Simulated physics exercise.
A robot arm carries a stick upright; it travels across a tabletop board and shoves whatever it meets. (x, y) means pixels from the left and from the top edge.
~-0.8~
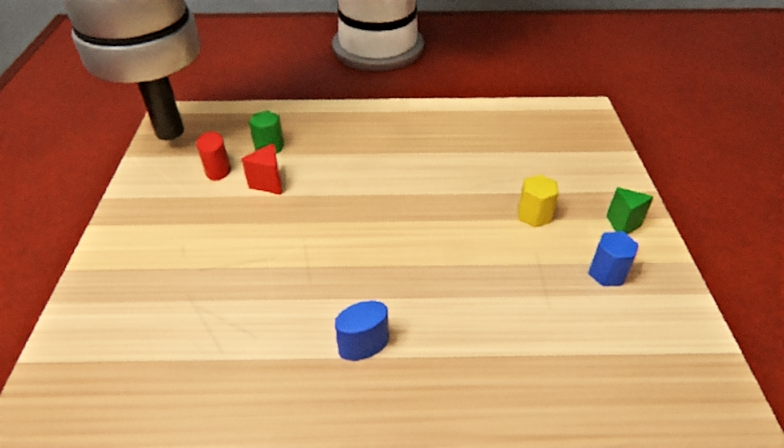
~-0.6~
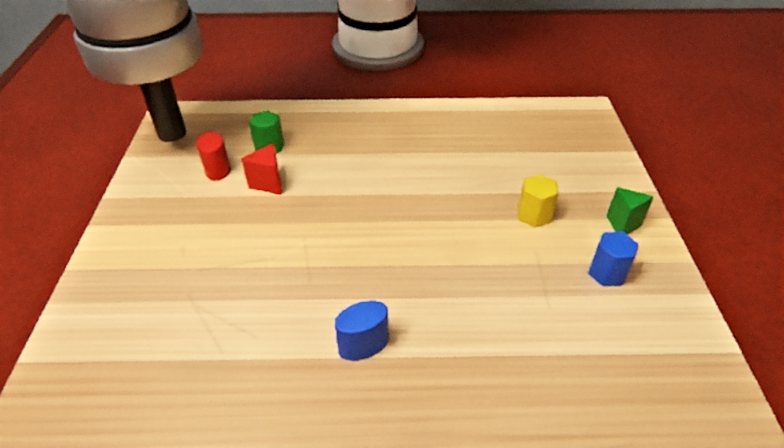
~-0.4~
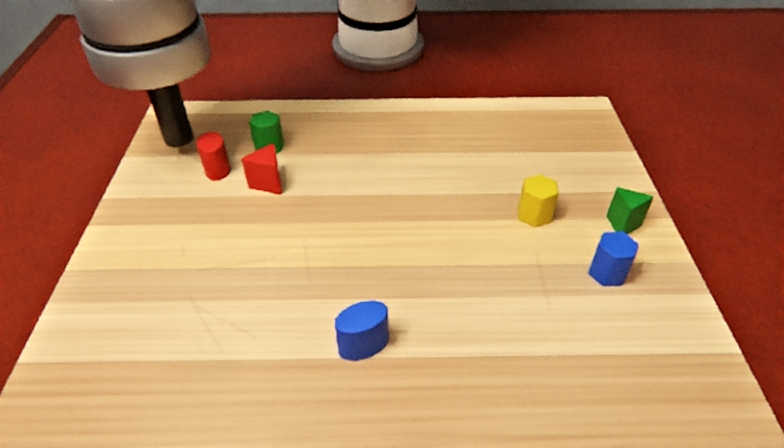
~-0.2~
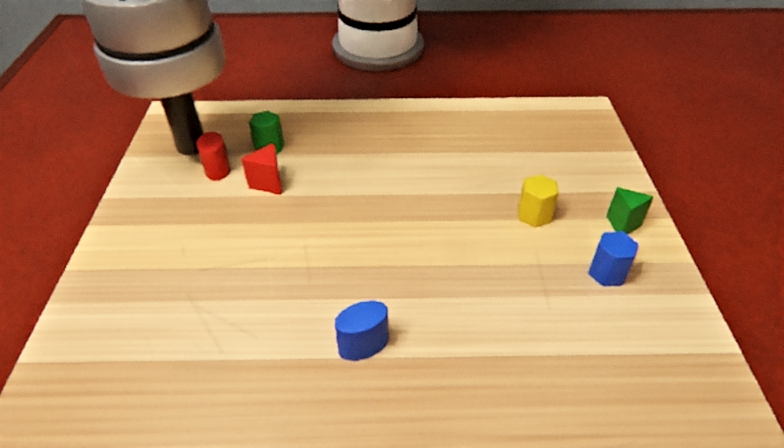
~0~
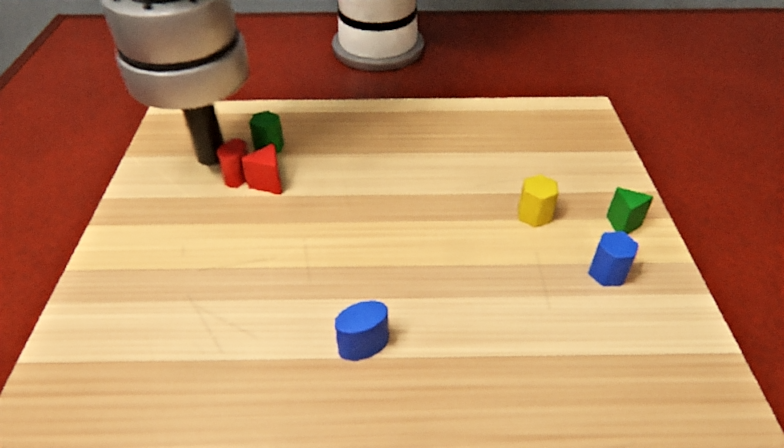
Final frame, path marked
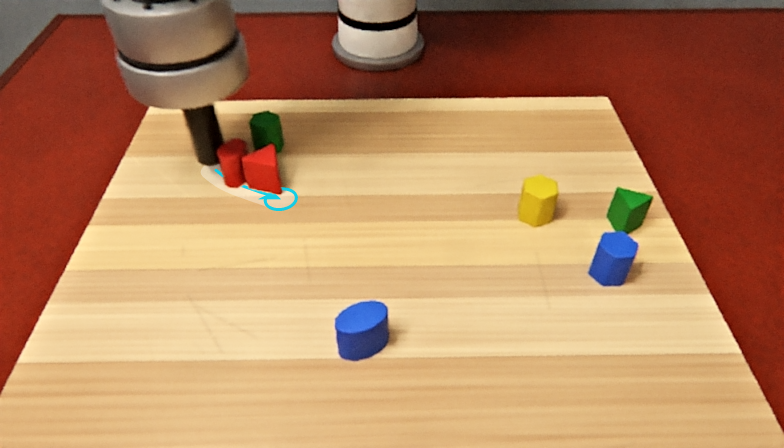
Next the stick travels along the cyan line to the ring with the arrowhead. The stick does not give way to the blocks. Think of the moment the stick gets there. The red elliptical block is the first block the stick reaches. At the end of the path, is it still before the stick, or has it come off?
The stick pushes it to the end.
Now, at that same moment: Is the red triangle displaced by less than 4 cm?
No, that is not what happens.
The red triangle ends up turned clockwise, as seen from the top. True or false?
Answer: False.
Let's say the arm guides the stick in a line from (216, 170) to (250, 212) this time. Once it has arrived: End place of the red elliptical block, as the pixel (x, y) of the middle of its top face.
It will end up at (272, 173).
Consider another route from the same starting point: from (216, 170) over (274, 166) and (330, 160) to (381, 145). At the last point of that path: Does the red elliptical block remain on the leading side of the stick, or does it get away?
It is gone from the front.
The line goes from (216, 170) over (233, 182) and (256, 191) to (281, 199).
What follows on the original path. Halfway along, stick at (241, 174); red elliptical block at (264, 163); red triangle at (290, 163), turned 45° anticlockwise.
At the end, stick at (278, 186); red elliptical block at (305, 172); red triangle at (331, 167), turned 60° anticlockwise; green hexagon unmoved.
